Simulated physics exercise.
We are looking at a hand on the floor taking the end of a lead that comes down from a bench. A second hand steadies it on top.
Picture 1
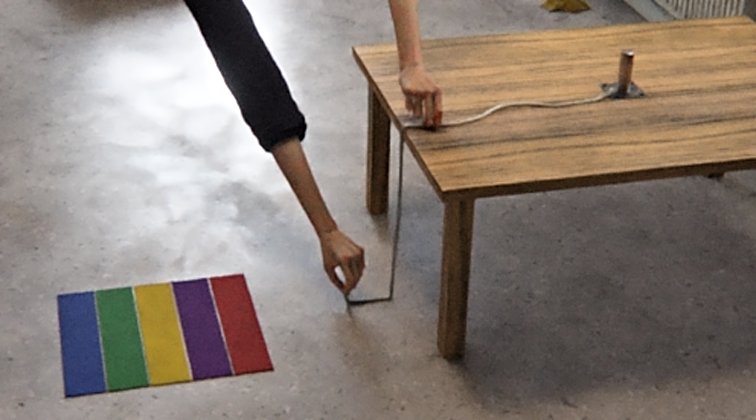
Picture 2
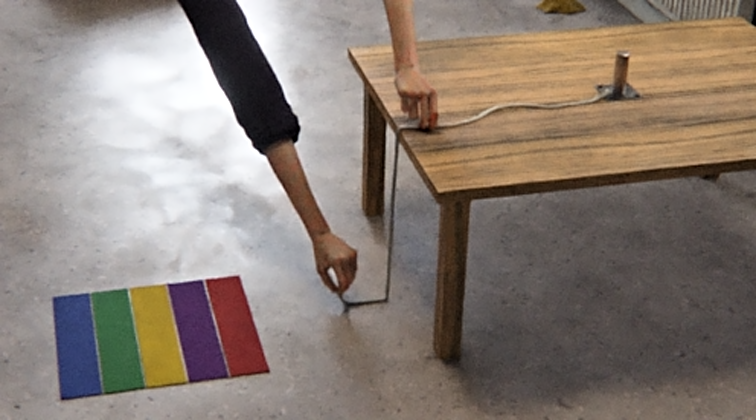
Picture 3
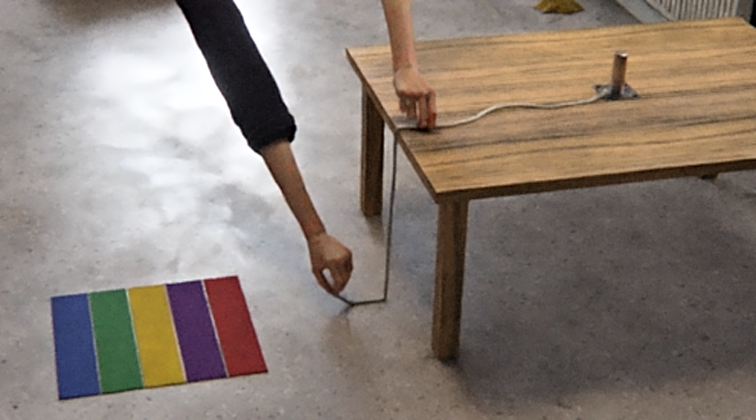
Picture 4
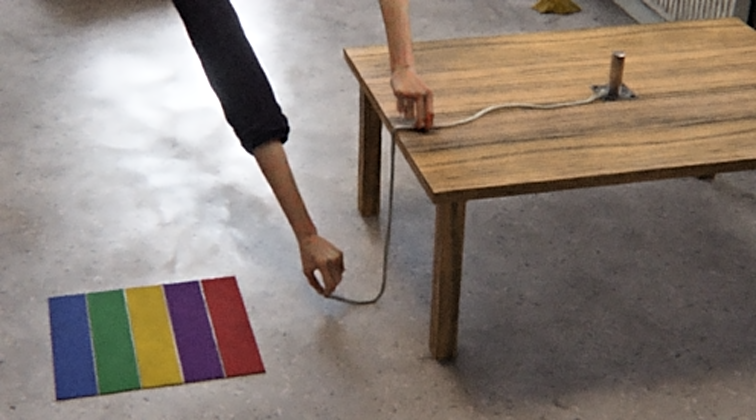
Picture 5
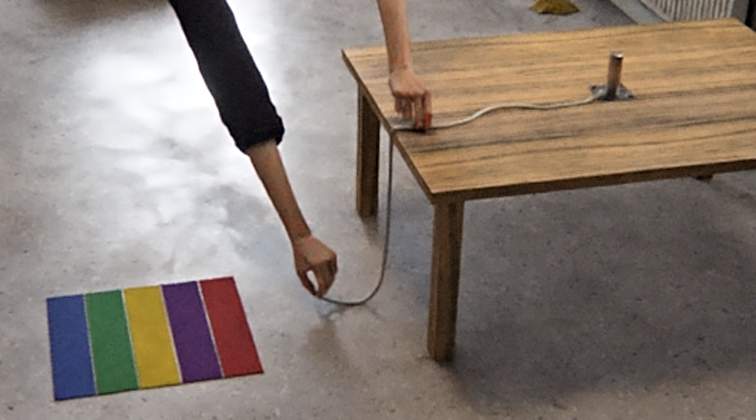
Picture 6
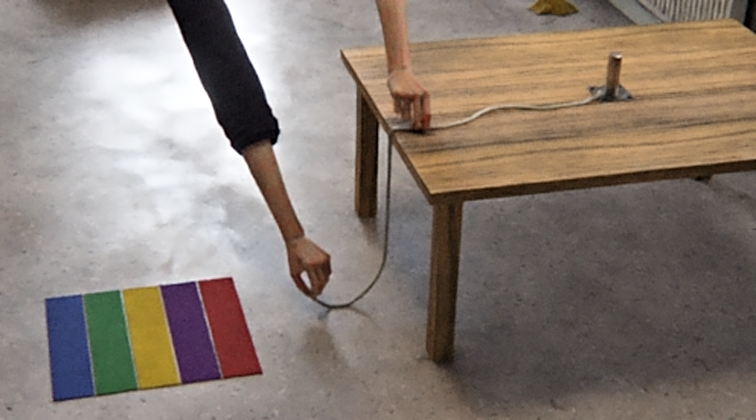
We see one hand holding a thin lead at the edge of a wooden bench while another hand near the floor draws its lower end a short way left, beside a mat of blue, green, yellow, purple and red stripes.
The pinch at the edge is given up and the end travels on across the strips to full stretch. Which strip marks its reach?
The purple one.
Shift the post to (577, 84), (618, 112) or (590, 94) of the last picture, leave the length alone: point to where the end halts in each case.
Near (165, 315), (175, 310) and (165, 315).
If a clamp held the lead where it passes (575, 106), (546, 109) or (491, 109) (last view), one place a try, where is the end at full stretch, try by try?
About (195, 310), (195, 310) and (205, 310).
Soon after, end near (263, 301); short of the strips.
Then, end near (217, 307); over red.
At full stretch, end near (188, 310); over purple. It halts on the purple strip.
